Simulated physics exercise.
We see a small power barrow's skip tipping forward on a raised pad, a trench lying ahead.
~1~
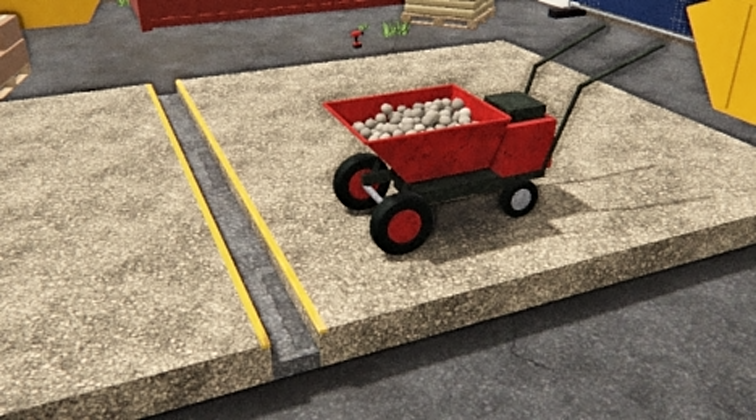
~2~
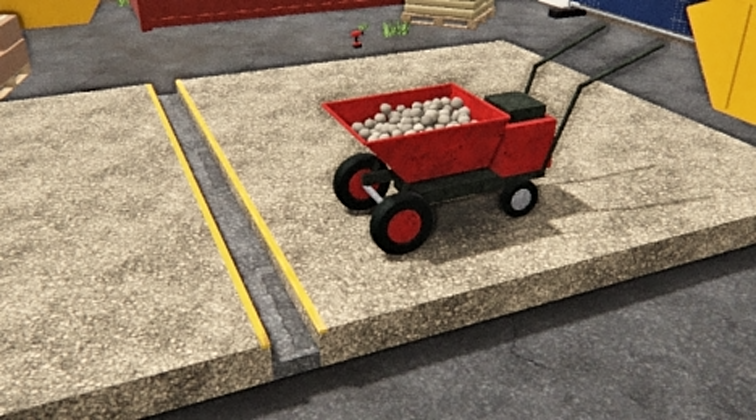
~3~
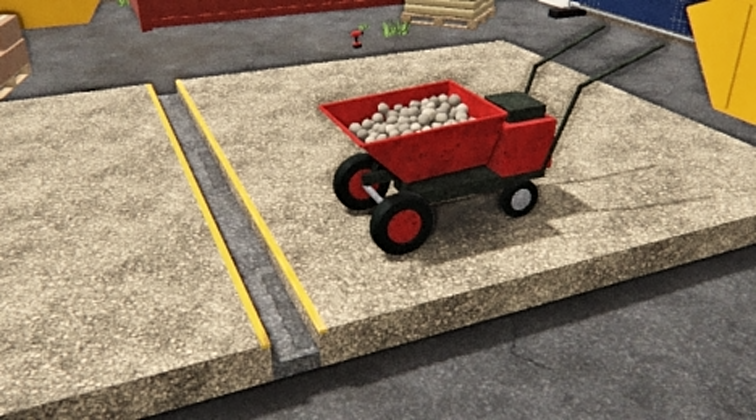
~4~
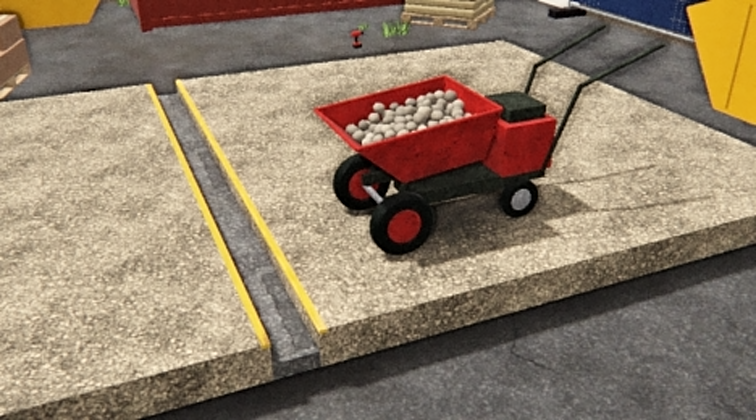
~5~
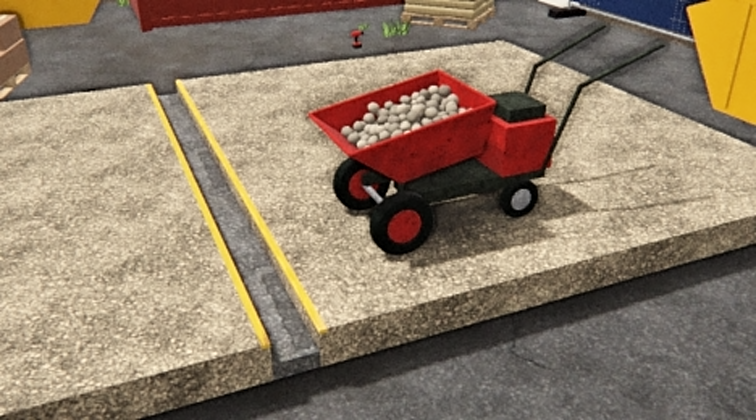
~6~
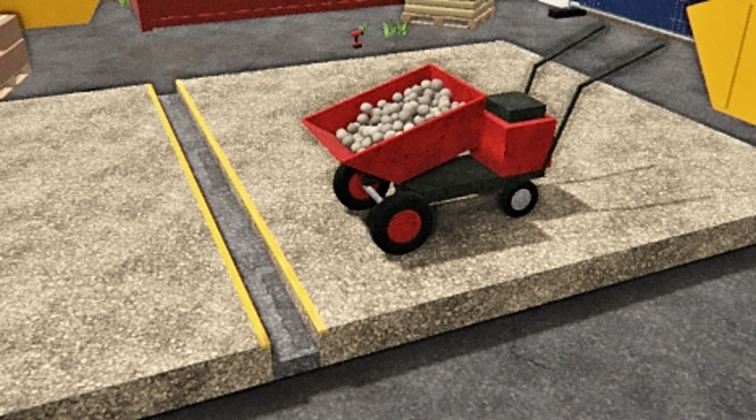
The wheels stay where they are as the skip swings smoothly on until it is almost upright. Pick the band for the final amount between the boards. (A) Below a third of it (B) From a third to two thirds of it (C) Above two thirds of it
(B) From a third to two thirds of it.
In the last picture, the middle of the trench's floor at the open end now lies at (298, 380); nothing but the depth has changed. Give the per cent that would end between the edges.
It comes to 70 per cent or so.
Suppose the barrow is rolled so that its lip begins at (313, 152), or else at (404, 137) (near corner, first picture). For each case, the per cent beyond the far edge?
It comes out near 50 in a hundred for the first and near 0 in a hundred for the second.
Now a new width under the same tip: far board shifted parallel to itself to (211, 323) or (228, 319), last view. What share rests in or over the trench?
The first case gives close to 70 per cent and the second close to 70 per cent.
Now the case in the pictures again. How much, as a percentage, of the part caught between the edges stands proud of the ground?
Estimate: Near 30 per cent.
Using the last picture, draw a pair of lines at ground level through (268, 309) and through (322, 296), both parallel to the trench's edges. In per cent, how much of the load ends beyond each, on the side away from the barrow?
Around 20 in a hundred for the first, 70 in a hundred for the second.
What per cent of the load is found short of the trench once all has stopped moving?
Result: Close to 5 %.
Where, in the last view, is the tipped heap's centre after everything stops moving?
I'd say the middle ends up at about (252, 259).
Soon, skip tipped steeply; all in the skip.
A while on, skip tipped right over; about two thirds in the skip; a small part short of the trench; about a quarter in or heaped over the trench; a stray few beyond it.
Towards the end, skip tipped right over; about a third in the skip; a stray few short of the trench; about half in or heaped over the trench; a small part beyond it.
Finally, skip tipped right over; about a third in the skip; a stray few short of the trench; about half in or heaped over the trench; a small part beyond it.
